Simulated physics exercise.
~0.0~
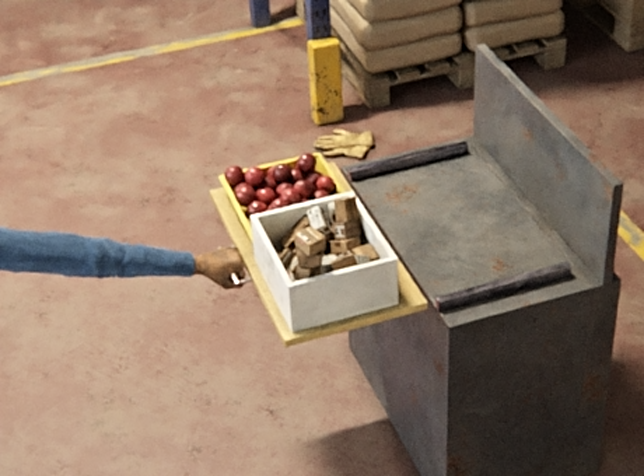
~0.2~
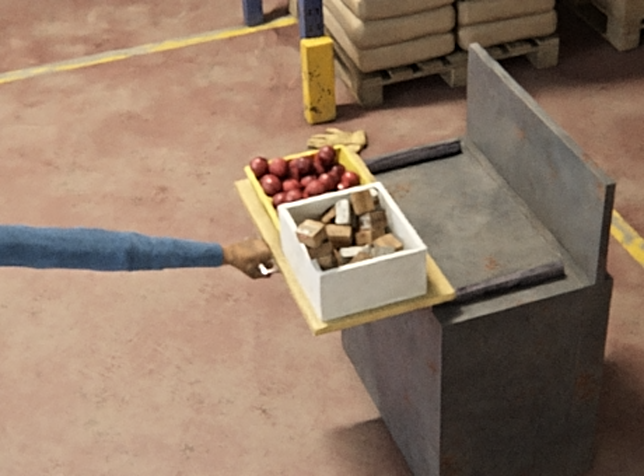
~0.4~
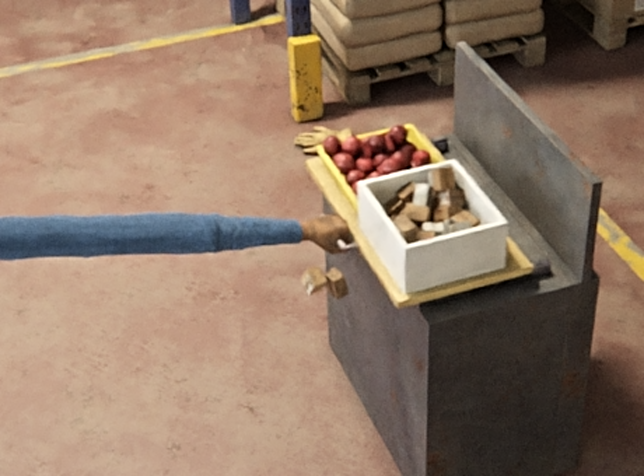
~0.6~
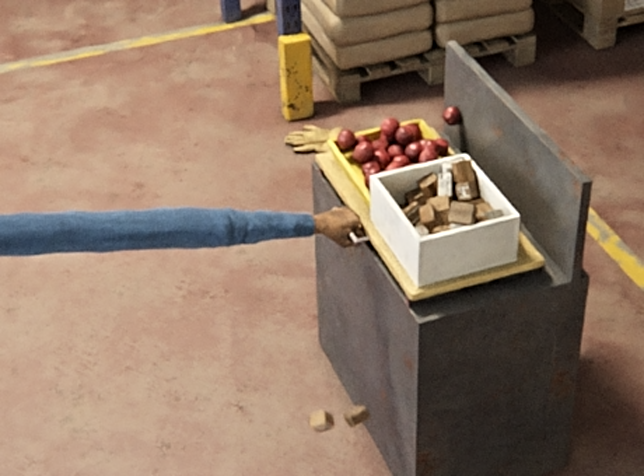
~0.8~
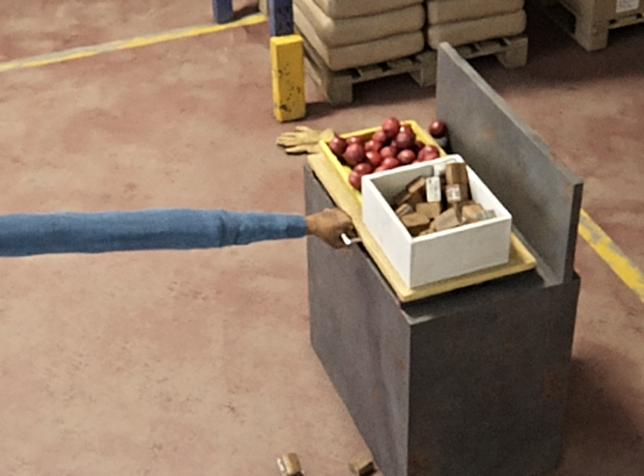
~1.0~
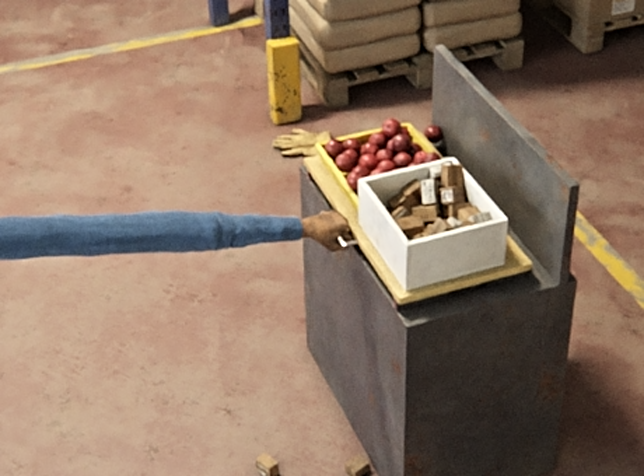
An arm in a blue sleeve reaches in from the left of a warehouse floor, seen from above, gripping a wooden shelf that juts from a dark metal cabinet with a raised back panel. On the shelf sit a white crate of small brown parcels and, behind it, a yellow crate of red apples. The hand shoves the shelf rightward over the cabinet, and it stops abruptly. Two parcels drop off the near left side and fall to the floor, while one apple hops out toward the panel. The parcels rest below, the apple beside the yellow crate, the others still inside.
